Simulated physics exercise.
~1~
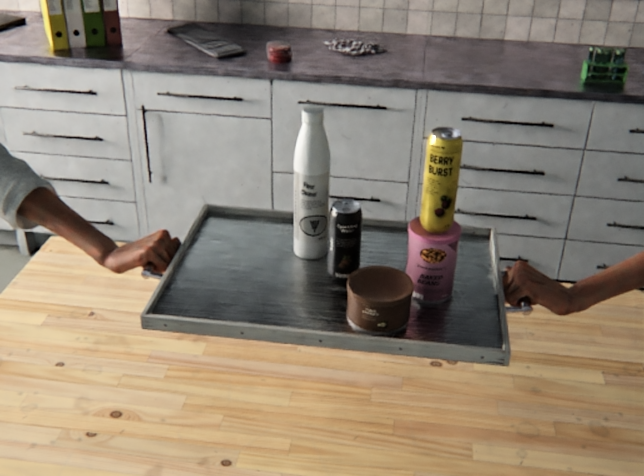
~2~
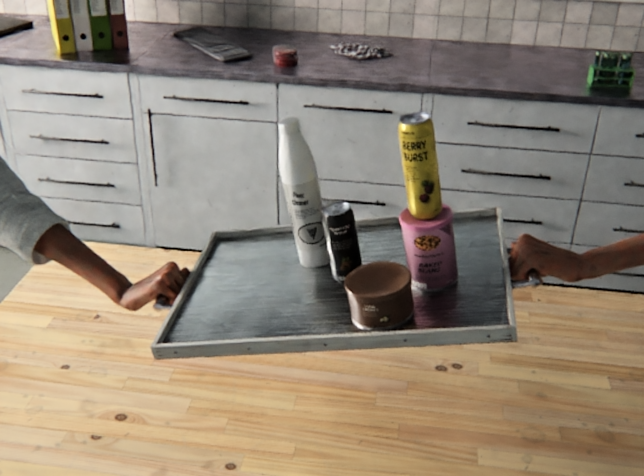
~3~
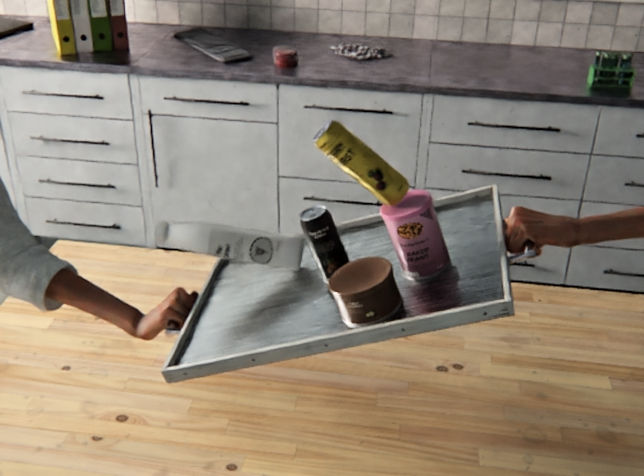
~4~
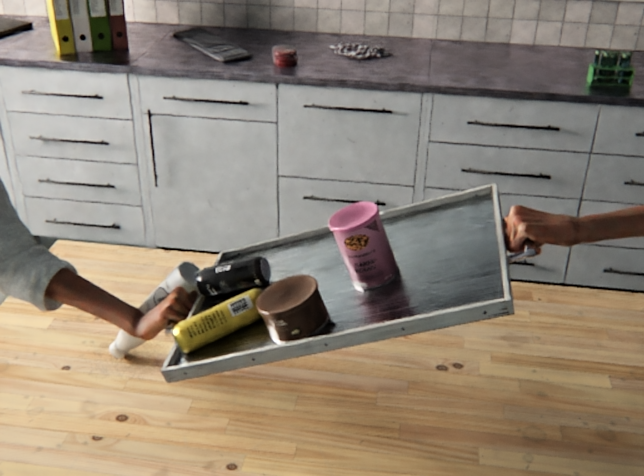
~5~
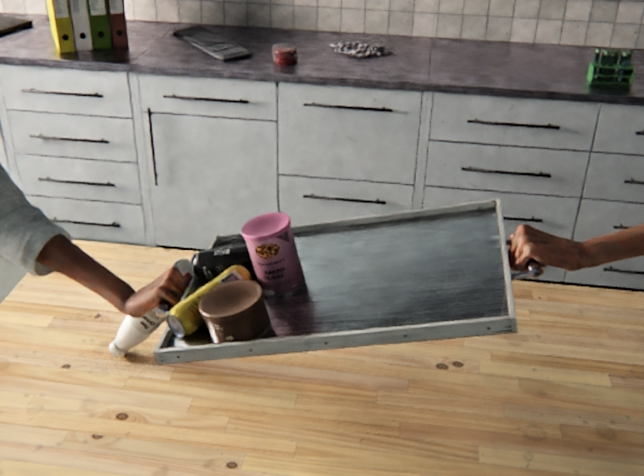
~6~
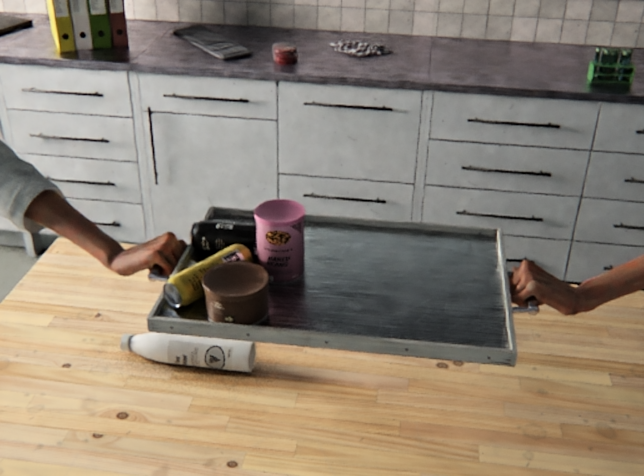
A metal tray carrying five containers is held by a hand at each end above a pale wooden surface, seen from slightly above in a kitchen with white drawers behind. A tall white bottle and small black can stand left of a brown tub, while a yellow can balances on a pink tin at right. The tray dips to the left, and the bottle and yellow can topple. The bottle drops off the left end as the black can falls and the tin and tub slide left. Levelled again, the tray holds four items crowded left, the tin and tub upright, with the bottle lying below.
